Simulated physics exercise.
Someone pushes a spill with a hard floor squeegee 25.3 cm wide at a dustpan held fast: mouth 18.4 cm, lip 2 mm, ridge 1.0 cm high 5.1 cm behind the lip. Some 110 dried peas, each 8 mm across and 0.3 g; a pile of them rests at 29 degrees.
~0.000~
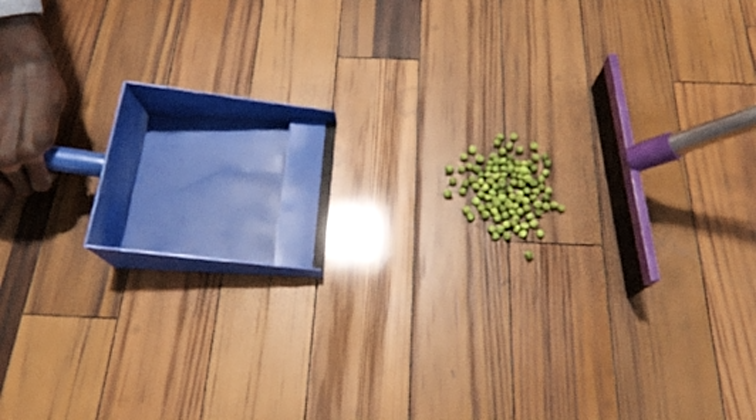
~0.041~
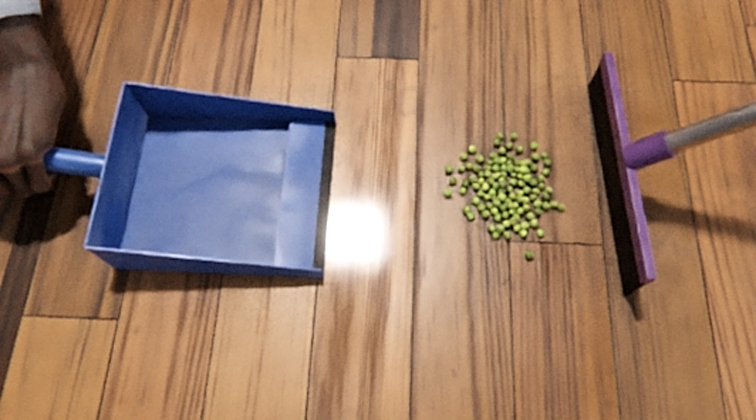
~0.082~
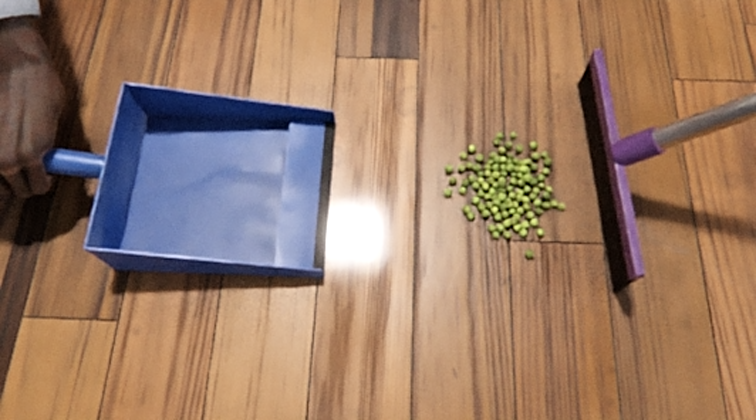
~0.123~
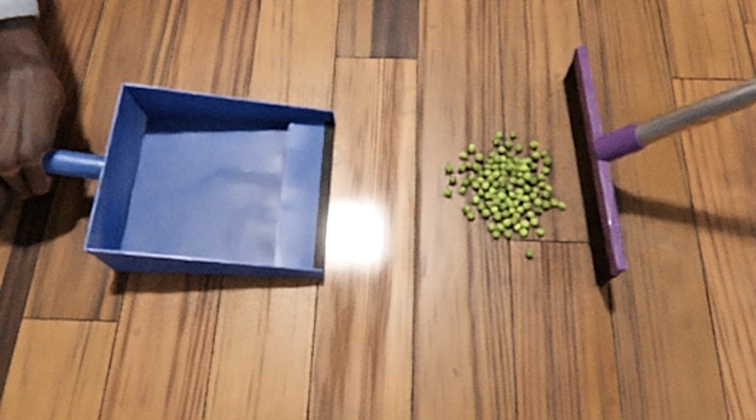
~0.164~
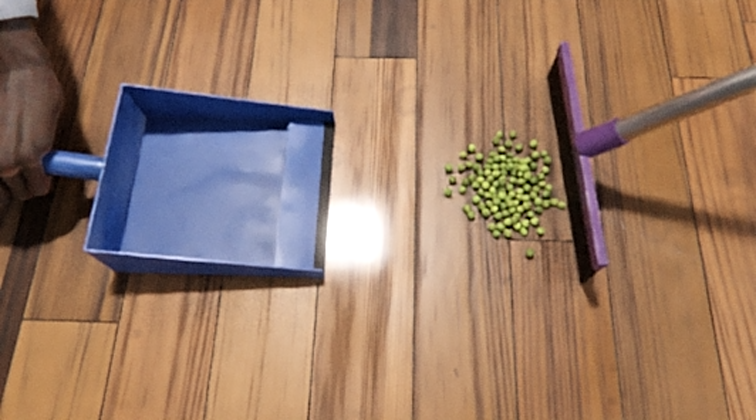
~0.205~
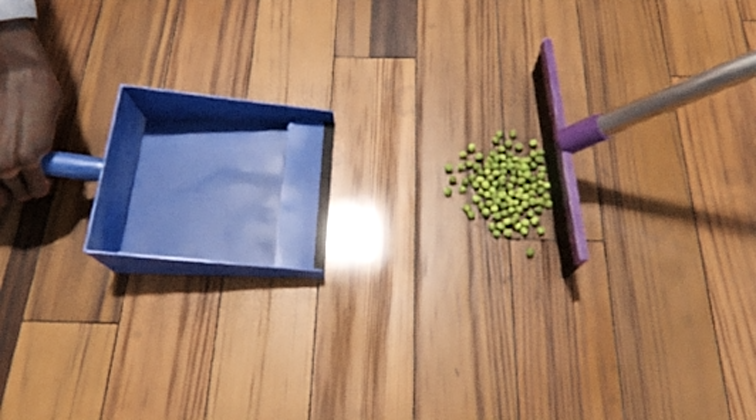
We see a hand holding a blue dustpan still on a wooden floor while a purple squeegee slides left from the right side, closing the gap to a pile of small green peas and touching its right edge.
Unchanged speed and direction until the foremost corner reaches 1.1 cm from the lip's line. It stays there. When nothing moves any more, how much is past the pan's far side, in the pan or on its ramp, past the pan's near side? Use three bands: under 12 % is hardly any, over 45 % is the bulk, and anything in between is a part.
Far side: A part, pan: A part, near side: Hardly any.
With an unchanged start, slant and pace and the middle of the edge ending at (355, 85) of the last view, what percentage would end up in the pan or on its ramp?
That comes to near 5 percent.
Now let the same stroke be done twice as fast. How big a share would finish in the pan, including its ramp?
It would be around 35 percent.
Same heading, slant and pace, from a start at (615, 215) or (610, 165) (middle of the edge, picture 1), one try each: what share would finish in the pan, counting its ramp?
Some 30 and 20 per cent.
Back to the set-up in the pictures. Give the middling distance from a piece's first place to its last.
I'd say near 20 cm.
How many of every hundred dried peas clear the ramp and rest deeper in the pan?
Estimate: Near 5 per cent of all.
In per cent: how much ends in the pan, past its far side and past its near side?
In per cent - far side 20, pan 20, near side 5.
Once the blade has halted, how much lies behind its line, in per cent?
Near 5 percent, give or take.
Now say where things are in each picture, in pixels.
The first picture shows blade from (650, 280) to (609, 63), moved 0.0 cm, 0 of the pieces shifted so far; middle of the pieces at (510, 190); pan at (213, 191).
The second picture shows blade from (646, 278) to (606, 62), moved 0.4 cm, 0 of the pieces shifted so far; middle of the pieces at (510, 189).
The third picture shows blade from (635, 274) to (595, 59), moved 1.5 cm, 0 of the pieces shifted so far; middle of the pieces at (510, 189).
The fourth picture shows blade from (617, 269) to (579, 55), moved 3.2 cm, 0 of the pieces shifted so far; middle of the pieces at (510, 188).
The fifth picture shows blade from (599, 265) to (562, 51), moved 5.0 cm, 0 of the pieces shifted so far; middle of the pieces at (510, 188).
The sixth picture shows blade from (580, 260) to (545, 48), moved 6.8 cm, 6 of the pieces shifted so far; middle of the pieces at (510, 187); pan at (212, 193). Its pace works out near 0.44 m/s, heading 11 degrees away from the viewer's side.
Then, at 0.46 s, middle of the blade 13 cm from the lip; 0 % over the lip, far side 5 %, near side 0 %.
Then, at 0.63 s, middle of the blade 6 cm from the lip; 0 % over the lip, far side 15 %, near side 0 %.
After 0.92 s, middle of the blade 2 cm from the lip; 25 % over the lip, far side 20 %, near side 5 %.
At rest (1.5 s), far side 20 %, pan 20 %, near side 5 %, in front of the lip or behind the blade 60 %.
